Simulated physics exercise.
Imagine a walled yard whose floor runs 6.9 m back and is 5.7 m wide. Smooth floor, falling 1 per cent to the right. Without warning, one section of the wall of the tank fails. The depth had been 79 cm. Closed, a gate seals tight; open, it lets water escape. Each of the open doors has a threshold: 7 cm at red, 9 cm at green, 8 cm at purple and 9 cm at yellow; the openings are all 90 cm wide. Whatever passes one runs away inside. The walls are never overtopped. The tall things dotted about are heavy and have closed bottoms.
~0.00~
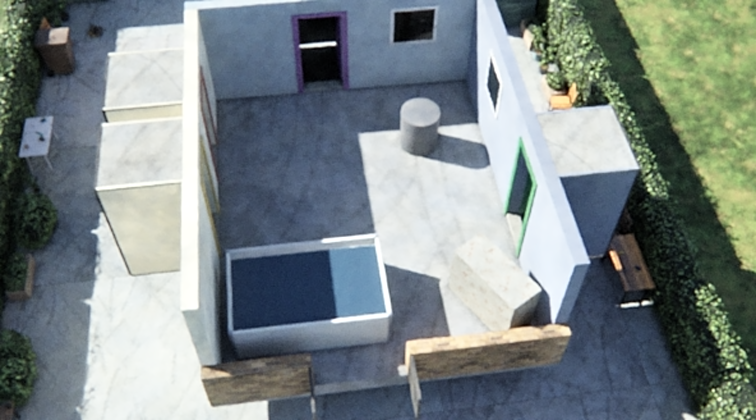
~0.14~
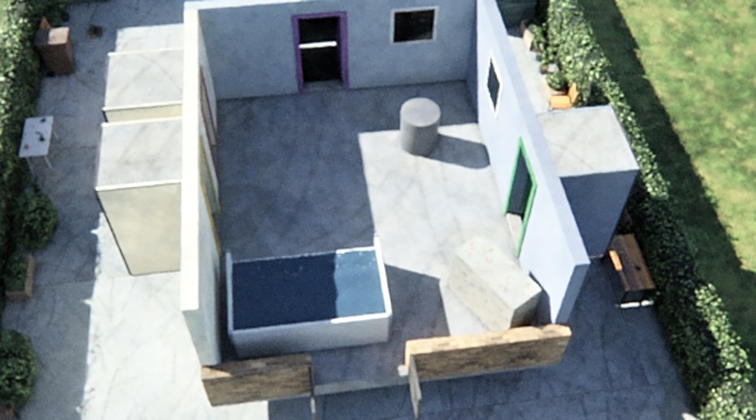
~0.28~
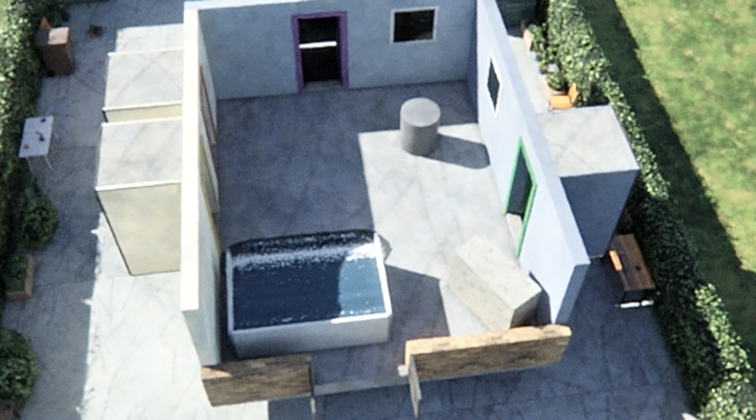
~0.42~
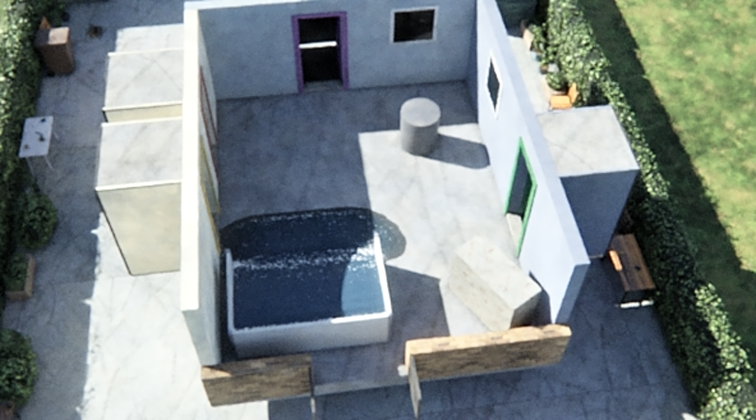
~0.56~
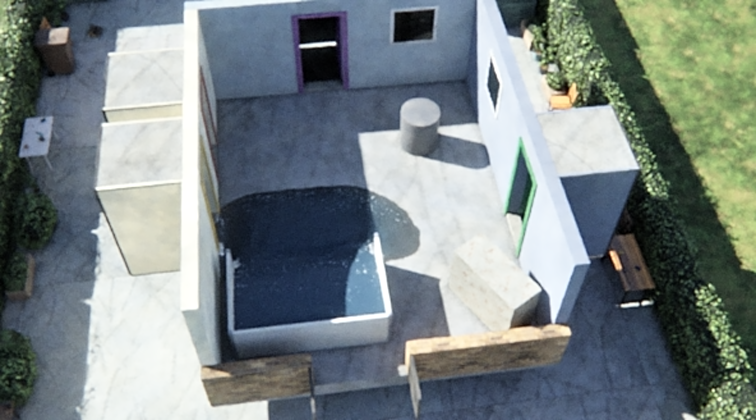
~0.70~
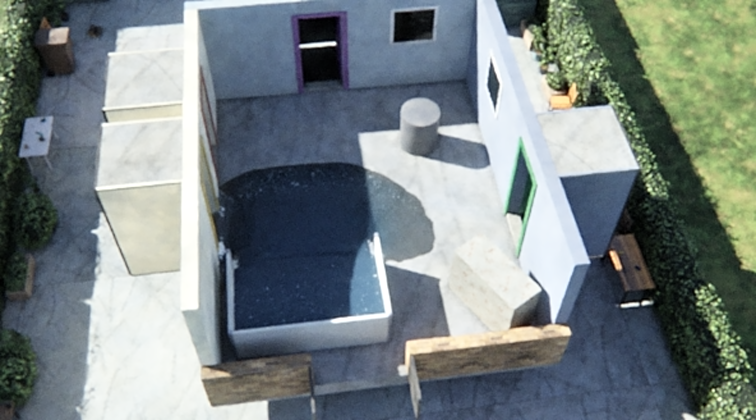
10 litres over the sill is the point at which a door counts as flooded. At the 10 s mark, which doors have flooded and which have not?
The red door has flooded; the green door has flooded; the purple door has flooded; the yellow door has flooded.
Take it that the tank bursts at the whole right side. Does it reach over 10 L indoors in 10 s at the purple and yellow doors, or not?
For purple, too little; for yellow, too little.
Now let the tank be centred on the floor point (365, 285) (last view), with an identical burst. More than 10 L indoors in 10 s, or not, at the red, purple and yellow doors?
Against that limit: Red over, purple over, yellow not over.
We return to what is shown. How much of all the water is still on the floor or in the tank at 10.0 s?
Remaining: Roughly 82 %.
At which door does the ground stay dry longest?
The green door.
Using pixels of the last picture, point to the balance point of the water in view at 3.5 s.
Near (330, 161).
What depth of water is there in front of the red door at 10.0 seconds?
The depth there is around 3.0 cm.
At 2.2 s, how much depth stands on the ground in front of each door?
Depth readings (cm): Red = 11; green = 0; purple = 32; yellow = 13.
After 1.4 s water covers 60 % of the floor and is deepest (38 cm) near (290, 95); red door 11 cm at the sill, 0 L in, green door not reached, purple door 13 cm at the sill, 6 L in, yellow door 17 cm at the sill, 13 L in.
After 2.2 s water covers 65 % of the floor and is deepest (47 cm) near (225, 106); red door 11 cm at the sill, 5 L in, green door not reached, purple door 32 cm at the sill, 127 L in, yellow door 13 cm at the sill, 34 L in.
After 3.5 s water covers 70 % of the floor and is deepest (30 cm) near (456, 81); red door 13 cm at the sill, 14 L in, green door 1 cm at the sill, 0 L in, purple door 21 cm at the sill, 282 L in, yellow door 8 cm at the sill, 41 L in.
After 6.0 s water covers 85 % of the floor and is deepest (23 cm) near (456, 81); red door 8 cm at the sill, 55 L in, green door 9 cm at the sill, 0 L in, purple door 11 cm at the sill, 342 L in, yellow door 4 cm at the sill, 41 L in.
After 10.0 s water covers 95 % of the floor and is deepest (18 cm) near (399, 291); red door 3 cm at the sill, 57 L in, green door 18 cm at the sill, 44 L in, purple door 7 cm at the sill, 352 L in, yellow door 3 cm at the sill, 41 L in.
